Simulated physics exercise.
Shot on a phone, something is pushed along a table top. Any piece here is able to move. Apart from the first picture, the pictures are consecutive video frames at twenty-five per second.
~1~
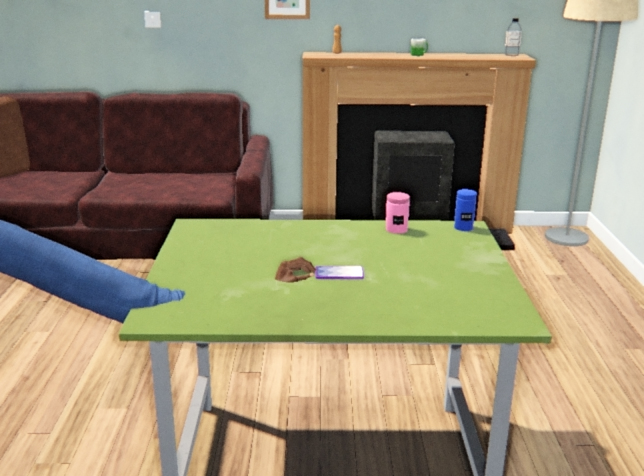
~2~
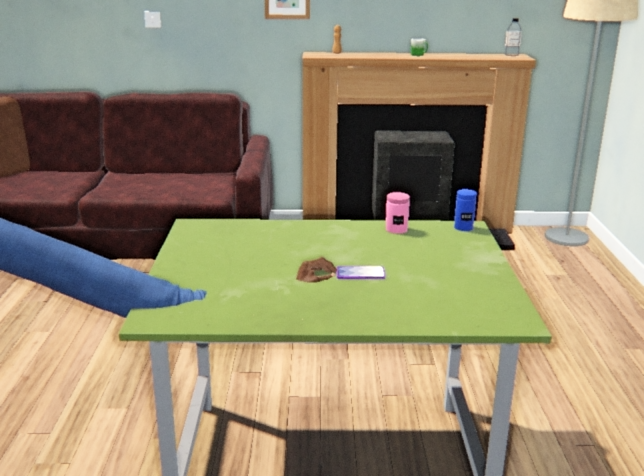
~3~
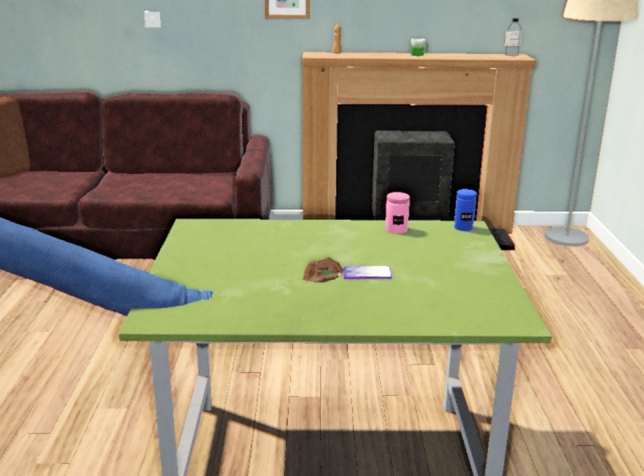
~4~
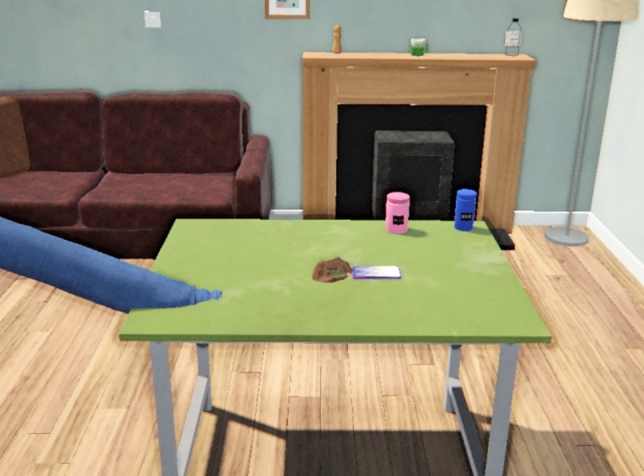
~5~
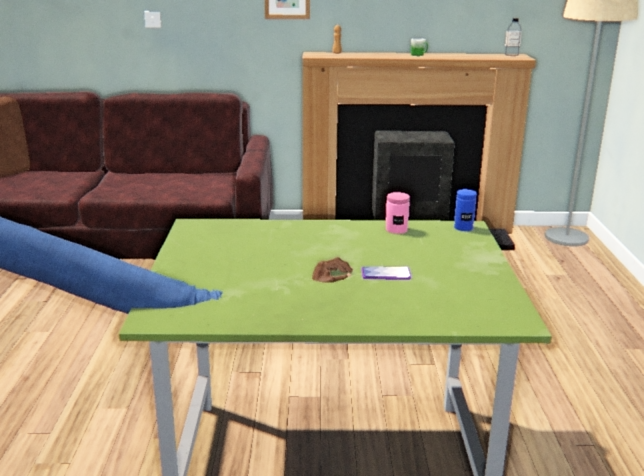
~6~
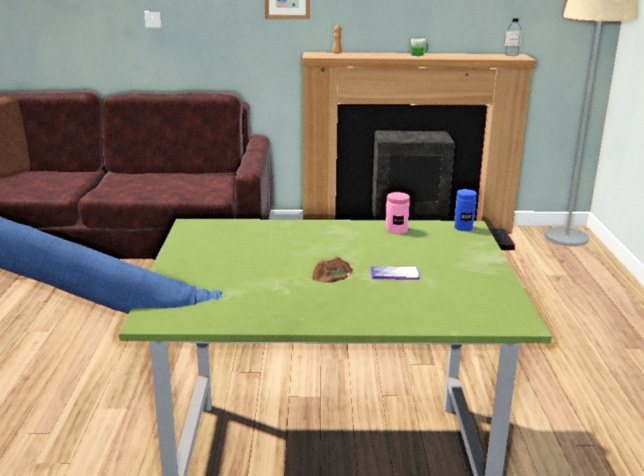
On a green living-room table, a blue-sleeved arm pushing a small brown object and purple phone right, the phone then sliding slightly ahead.
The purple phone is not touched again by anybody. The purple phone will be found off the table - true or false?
False, it remains on the table.
Then, 0.10 s after the last picture, purple phone slid about its own width near (412, 273).
Then, 0.20 s after the last picture, purple phone slid about its own width near (423, 273).
Then, 0.30 s after the last picture, purple phone resting near (425, 275).
At rest, moved from the start, purple phone. Seen from the same camera at the end, purple phone near (427, 273).
